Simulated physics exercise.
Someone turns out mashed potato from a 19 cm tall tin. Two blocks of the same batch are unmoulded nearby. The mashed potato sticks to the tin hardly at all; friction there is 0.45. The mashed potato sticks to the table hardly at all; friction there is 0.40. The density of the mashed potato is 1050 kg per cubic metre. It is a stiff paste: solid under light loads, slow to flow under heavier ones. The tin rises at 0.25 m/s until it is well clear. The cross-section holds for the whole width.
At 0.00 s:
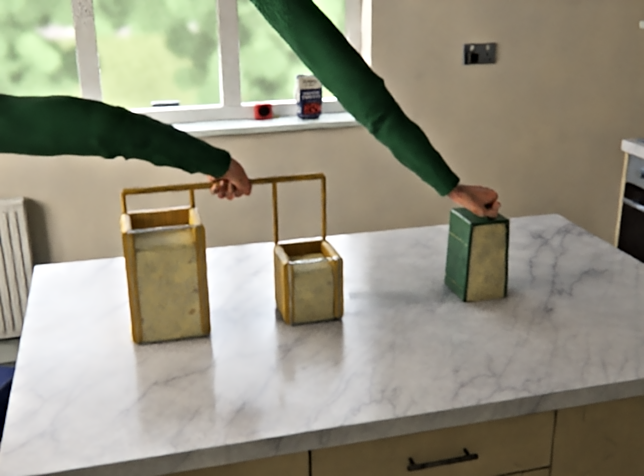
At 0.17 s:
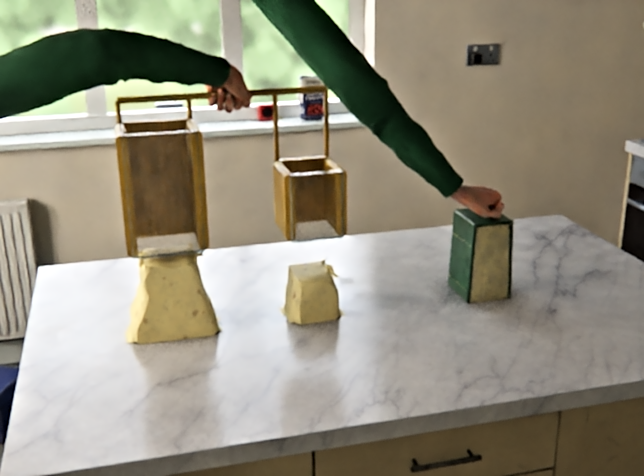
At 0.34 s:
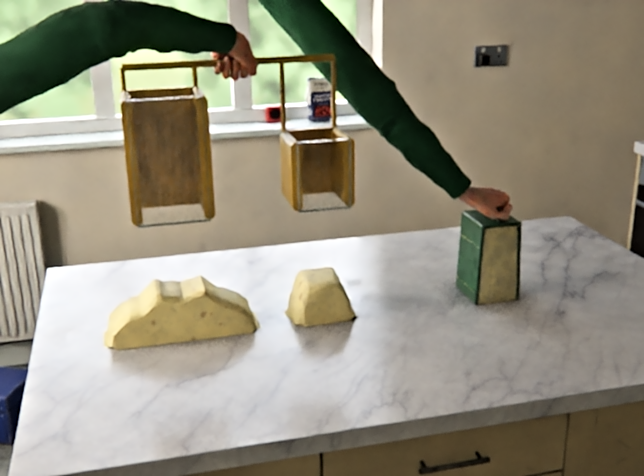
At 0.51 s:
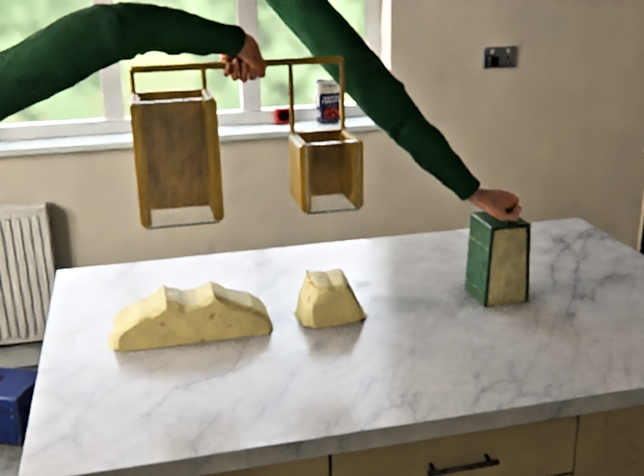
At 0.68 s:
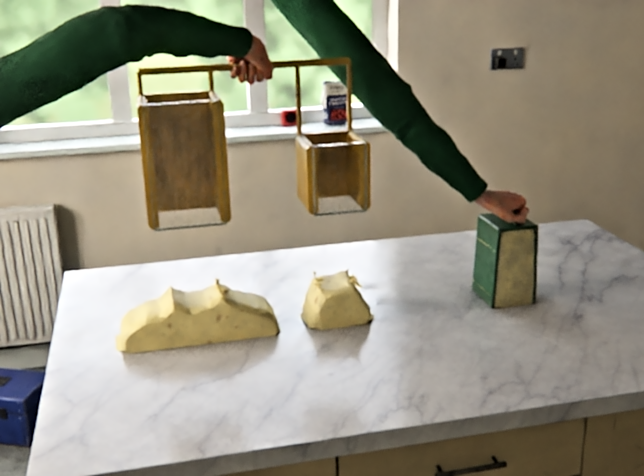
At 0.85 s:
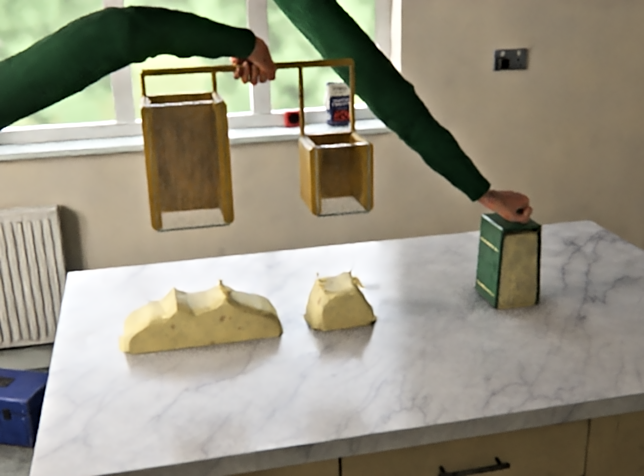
We see a green-sleeved arm lift two joined, open moulds off pale yellow blocks on a marble-topped counter; the taller block slumps into a wide, low mound, the smaller sags slightly, and another hand stays on a green tin.
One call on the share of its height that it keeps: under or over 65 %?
The share of its height that it keeps is under 65 %.
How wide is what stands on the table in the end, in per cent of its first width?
Roughly 260 %.
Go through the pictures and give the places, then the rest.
In the first picture, top corner of the tin at (507, 223), not yet moved; top of the mashed potato at (498, 227); blocks stand 22 cm, 12 cm (left to right).
In the second picture, top corner of the tin at (510, 224), not yet moved; top of the mashed potato at (501, 227); blocks stand 18 cm, 11 cm (left to right).
In the third picture, top corner of the tin at (519, 225), not yet moved; top of the mashed potato at (510, 229); blocks stand 11 cm, 9.7 cm (left to right).
In the fourth picture, top corner of the tin at (528, 227), not yet moved; top of the mashed potato at (519, 231); blocks stand 10 cm, 9.5 cm (left to right).
In the fifth picture, top corner of the tin at (535, 229), not yet moved; top of the mashed potato at (526, 232); blocks stand 10 cm, 9.4 cm (left to right).
In the sixth picture, top corner of the tin at (539, 228), moved 3 mm; top of the mashed potato at (519, 234); blocks stand 10 cm, 9.4 cm (left to right).
After 1.20 s, the tin is up by 8.7 cm.
After 1.61 s, the tin is up by 19 cm; what stands on the table is 50 % of the tin's depth.
After 2.02 s, the tin is up by 29 cm; what stands on the table is 49 % of the tin's depth.
After 2.43 s, the tin is up by 31 cm; what stands on the table is 48 % of the tin's depth.
After 2.53 s, at the end, the tin is up by 31 cm; what stands on the table is 48 % of the tin's depth.
